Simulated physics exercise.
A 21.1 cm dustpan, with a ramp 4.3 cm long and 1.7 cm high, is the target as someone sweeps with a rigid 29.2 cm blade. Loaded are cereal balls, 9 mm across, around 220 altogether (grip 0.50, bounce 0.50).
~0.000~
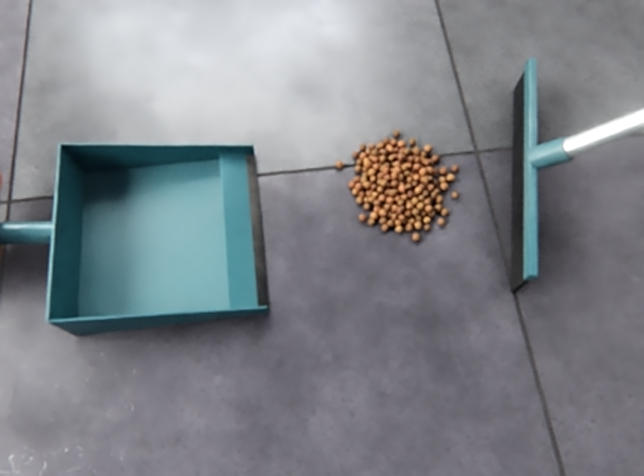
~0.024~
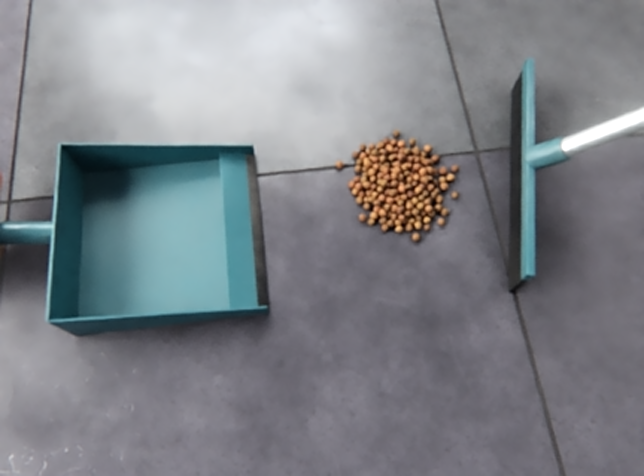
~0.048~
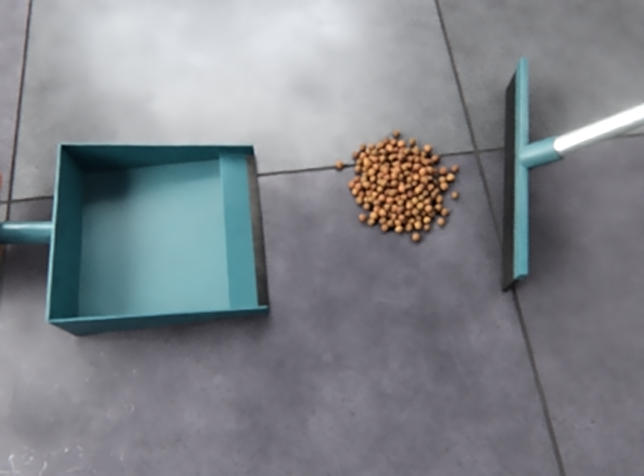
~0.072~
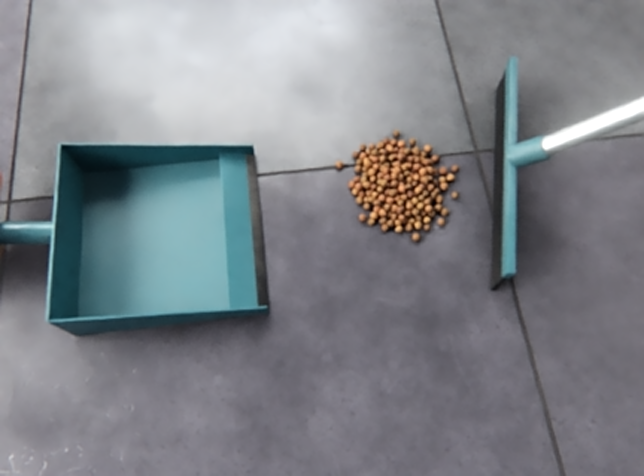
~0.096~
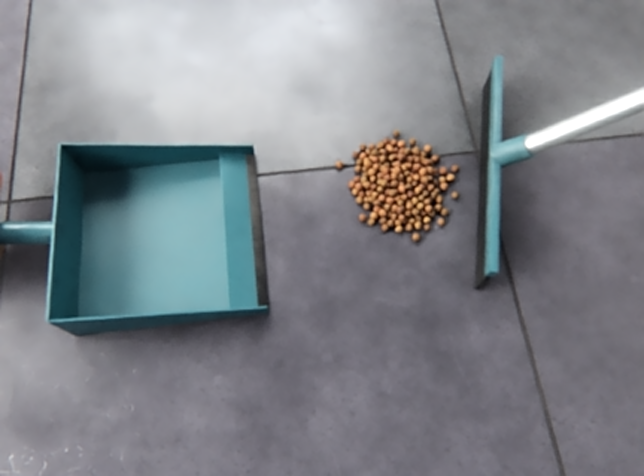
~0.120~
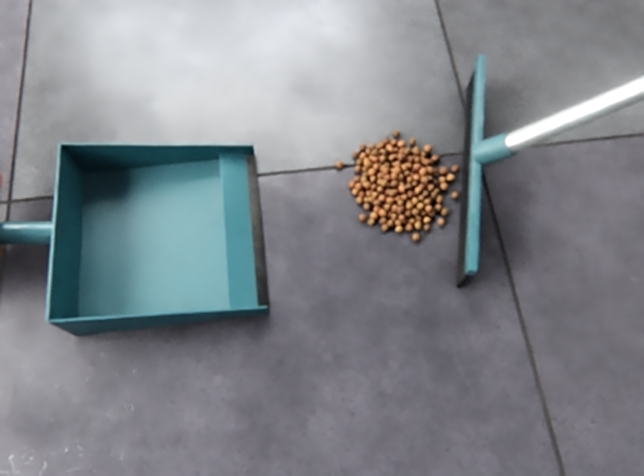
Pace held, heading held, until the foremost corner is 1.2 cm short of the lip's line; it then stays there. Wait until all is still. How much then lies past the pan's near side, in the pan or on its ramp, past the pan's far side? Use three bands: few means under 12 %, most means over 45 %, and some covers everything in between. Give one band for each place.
Near side: Few, pan: Some, far side: Some.
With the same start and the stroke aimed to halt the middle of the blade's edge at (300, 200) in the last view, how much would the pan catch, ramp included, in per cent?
Some 25 percent.
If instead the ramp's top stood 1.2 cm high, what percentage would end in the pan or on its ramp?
It would be roughly 30 percent.
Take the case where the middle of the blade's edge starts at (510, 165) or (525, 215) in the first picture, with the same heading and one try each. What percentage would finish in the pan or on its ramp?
Some 25 and 20 per cent.
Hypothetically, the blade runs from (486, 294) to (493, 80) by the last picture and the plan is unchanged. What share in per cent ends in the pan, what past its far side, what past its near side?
That ends as pan 10, far 20, and near 0.
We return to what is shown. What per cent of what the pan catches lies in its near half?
Some 20 per cent.
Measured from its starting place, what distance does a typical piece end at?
That distance is close to 20 cm.
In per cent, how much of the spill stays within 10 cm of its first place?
Around 0 per cent, give or take.
After 0.25 s, middle of the blade 15 cm from the lip; 0 % over the lip, far side 10 %, near side 0 %.
After 0.34 s, middle of the blade 7 cm from the lip; 0 % over the lip, far side 25 %, near side 0 %.
Then, at 0.56 s, middle of the blade 5 cm from the lip; 25 % over the lip, far side 35 %, near side 0 %.
In the end, at 1.1 s, near side 0 %, pan 25 %, far side 35 %, in front of the lip or behind the blade 40 %.
